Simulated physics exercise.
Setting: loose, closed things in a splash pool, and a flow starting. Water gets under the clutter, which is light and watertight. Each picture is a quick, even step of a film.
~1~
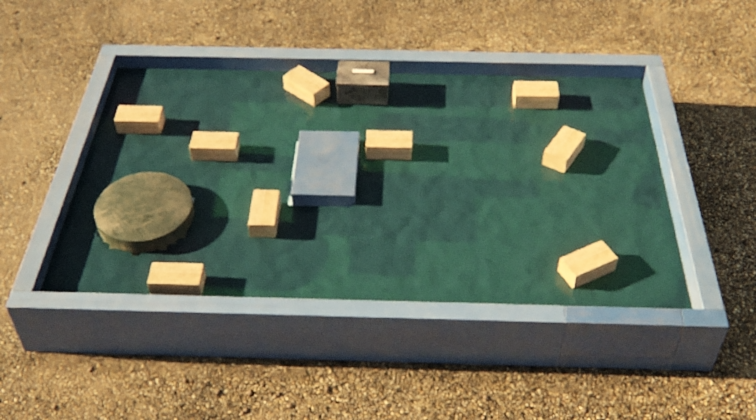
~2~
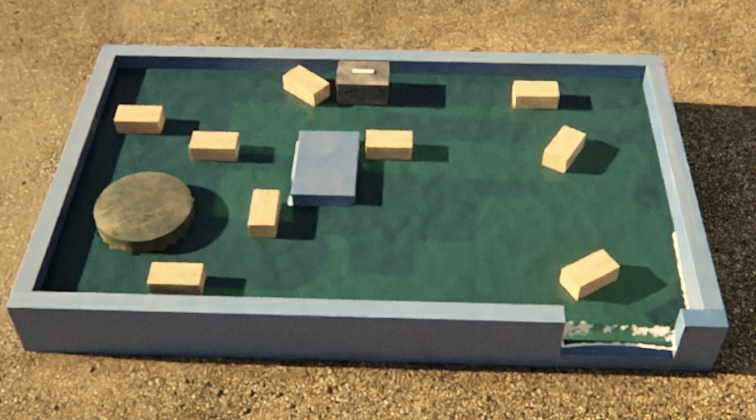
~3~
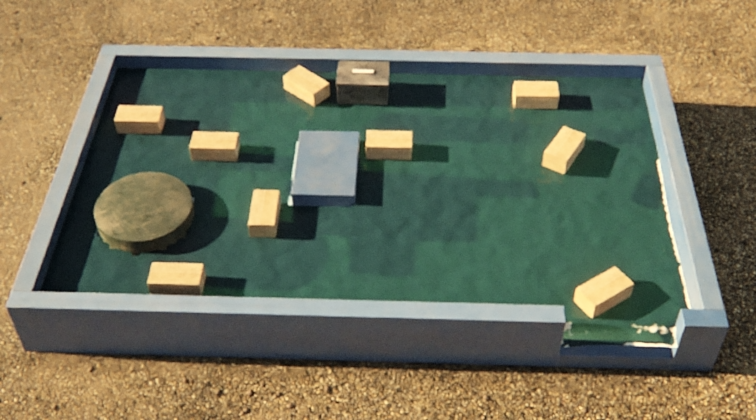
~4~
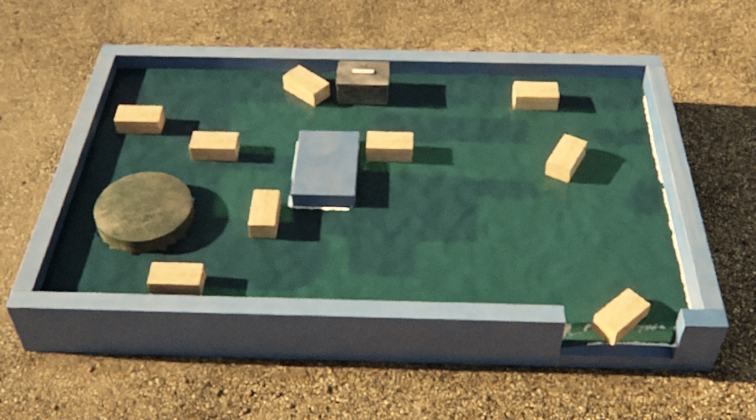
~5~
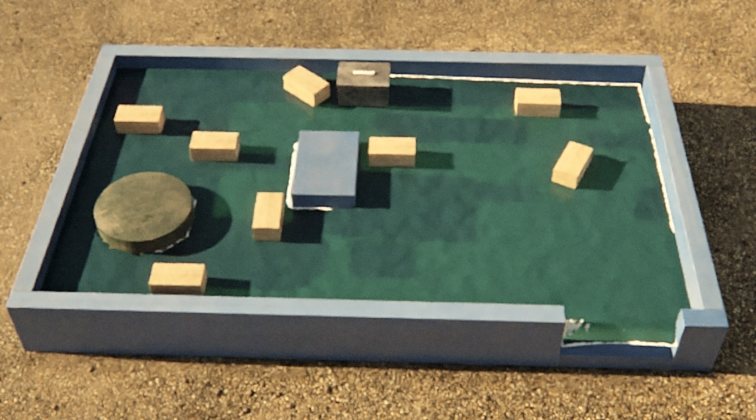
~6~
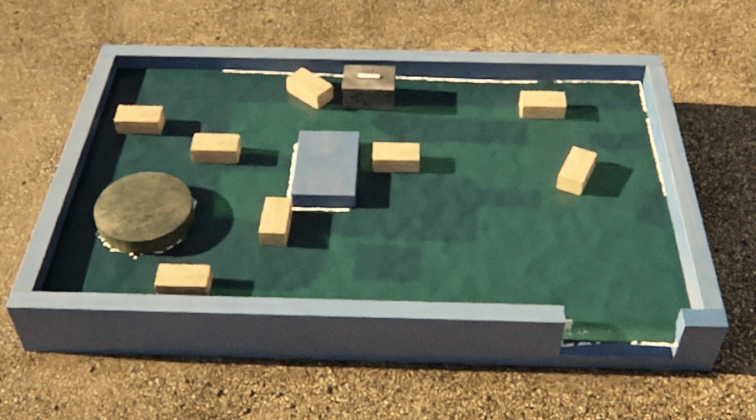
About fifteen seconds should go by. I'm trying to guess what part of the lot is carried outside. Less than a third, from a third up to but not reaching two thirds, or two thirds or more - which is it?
Bottom band.
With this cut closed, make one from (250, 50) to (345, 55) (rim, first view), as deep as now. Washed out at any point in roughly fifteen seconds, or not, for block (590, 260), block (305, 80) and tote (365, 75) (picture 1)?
In turn: Stays, out, gone.
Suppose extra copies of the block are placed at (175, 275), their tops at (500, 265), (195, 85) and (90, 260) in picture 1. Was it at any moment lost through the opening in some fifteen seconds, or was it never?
In that order: Yes, stays, still in.
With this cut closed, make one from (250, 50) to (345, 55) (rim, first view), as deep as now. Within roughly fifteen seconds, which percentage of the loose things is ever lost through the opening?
It works out to some 60 in a hundred.
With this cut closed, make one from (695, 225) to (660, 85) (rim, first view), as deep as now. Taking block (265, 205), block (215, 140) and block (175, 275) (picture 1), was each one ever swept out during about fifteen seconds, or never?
First trapped, second trapped, third trapped.
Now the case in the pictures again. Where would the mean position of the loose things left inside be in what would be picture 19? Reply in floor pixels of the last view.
Roughly (375, 200).
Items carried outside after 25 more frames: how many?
My count is 2.
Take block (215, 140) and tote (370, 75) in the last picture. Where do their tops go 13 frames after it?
About (243, 154) and (425, 91).
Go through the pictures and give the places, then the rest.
In the first frame, a block at (565, 143), afloat; a block at (389, 139) floats; 0 of 10 have shifted.
In the second frame, a block at (565, 143) floats; a block at (389, 139), afloat; 1 of 10 have shifted.
In the third frame, a block at (565, 143), afloat; a block at (389, 139), afloat; 1 of 10 have shifted.
In the fourth frame, a block at (568, 152) floats, close to its start; a block at (390, 140) floats; 2 of 10 have shifted.
In the fifth frame, a block at (574, 159), afloat, close to its start; a block at (392, 146), afloat, close to its start; 2 of 10 have shifted.
In the sixth frame, a block at (578, 164) floats, close to its start; a block at (396, 151), afloat, close to its start; 5 of 10 have shifted.
A moment on, 1 of 10 are out; 9 afloat.
Next, 1 of 10 are out; 9 afloat.
Later, 2 of 10 are out; 8 afloat.
In the end, 2 of 10 are out; 8 afloat.
